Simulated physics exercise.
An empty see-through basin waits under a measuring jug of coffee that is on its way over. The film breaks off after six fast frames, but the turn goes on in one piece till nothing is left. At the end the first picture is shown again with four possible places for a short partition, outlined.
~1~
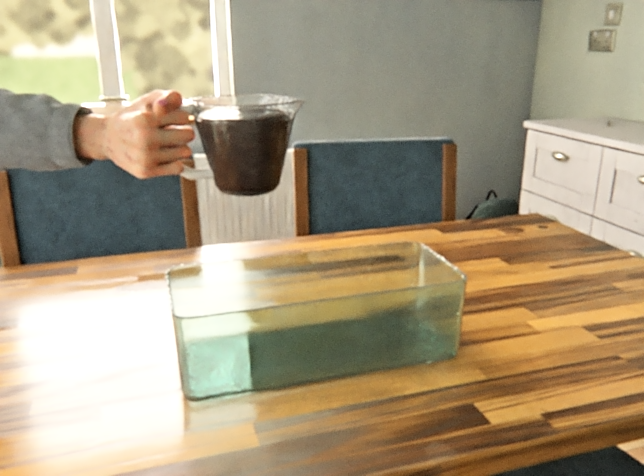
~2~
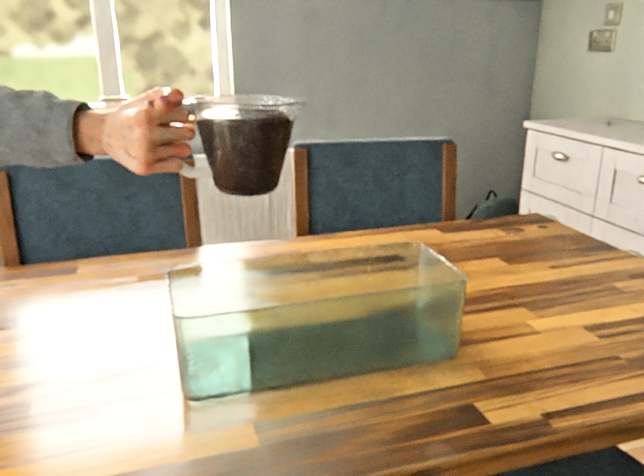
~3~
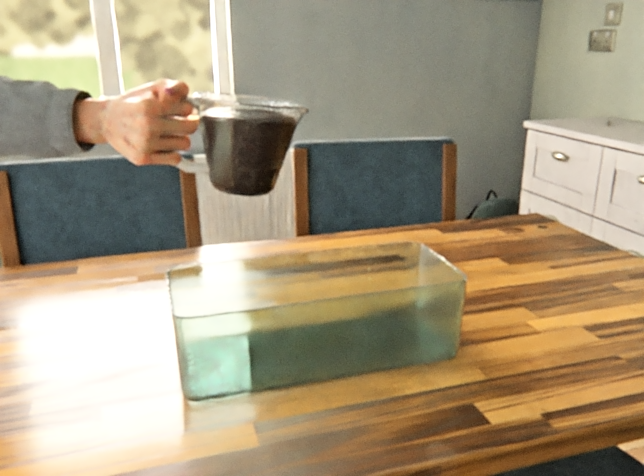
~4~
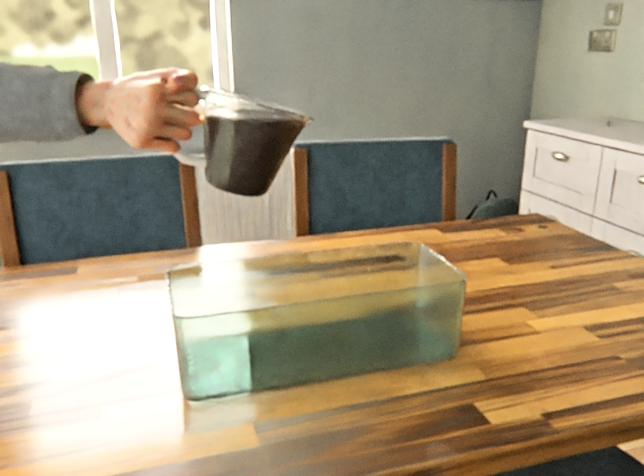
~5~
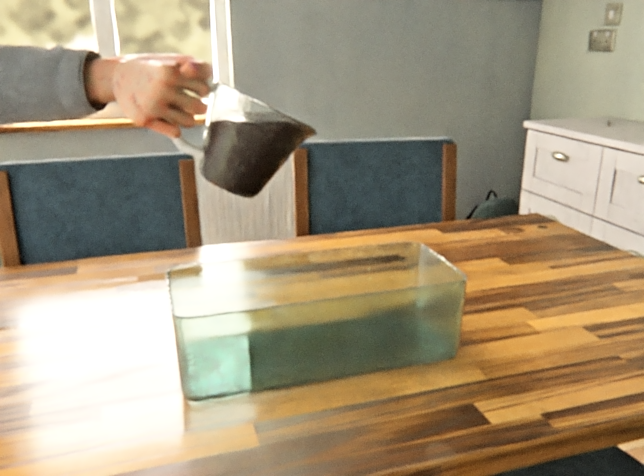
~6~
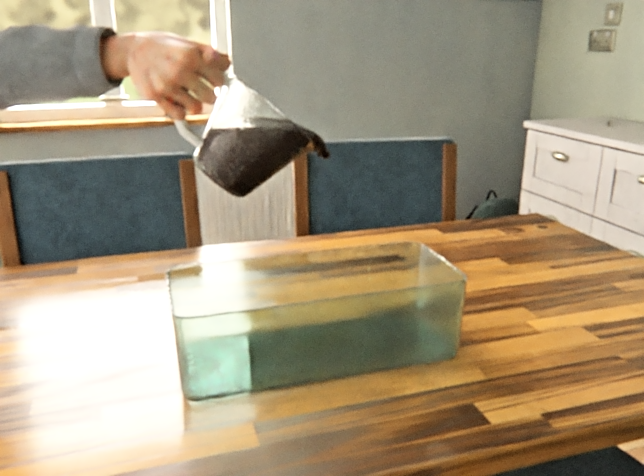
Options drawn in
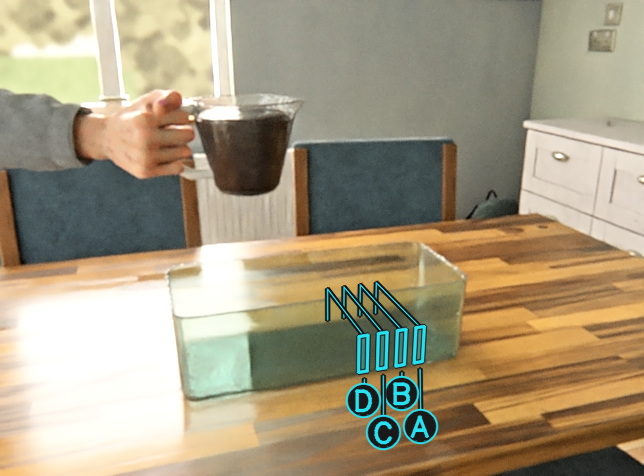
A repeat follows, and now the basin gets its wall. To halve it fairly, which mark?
The answer is slot D.
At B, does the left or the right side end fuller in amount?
The left one.
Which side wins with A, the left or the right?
The left side.
On the marked copy, A at (420, 369); B at (401, 372); C at (383, 375); D at (364, 378).
If A is chosen, about 92 % ends left of the wall and 5 % right of it; 3 % is lost outside.
If B is chosen, about 87 % ends left of the wall and 6 % right of it; 7 % is lost outside.
If C is chosen, about 71 % ends left of the wall and 25 % right of it; 5 % is lost outside.
If D is chosen, about 48 % ends left of the wall and 49 % right of it; 3 % is lost outside.
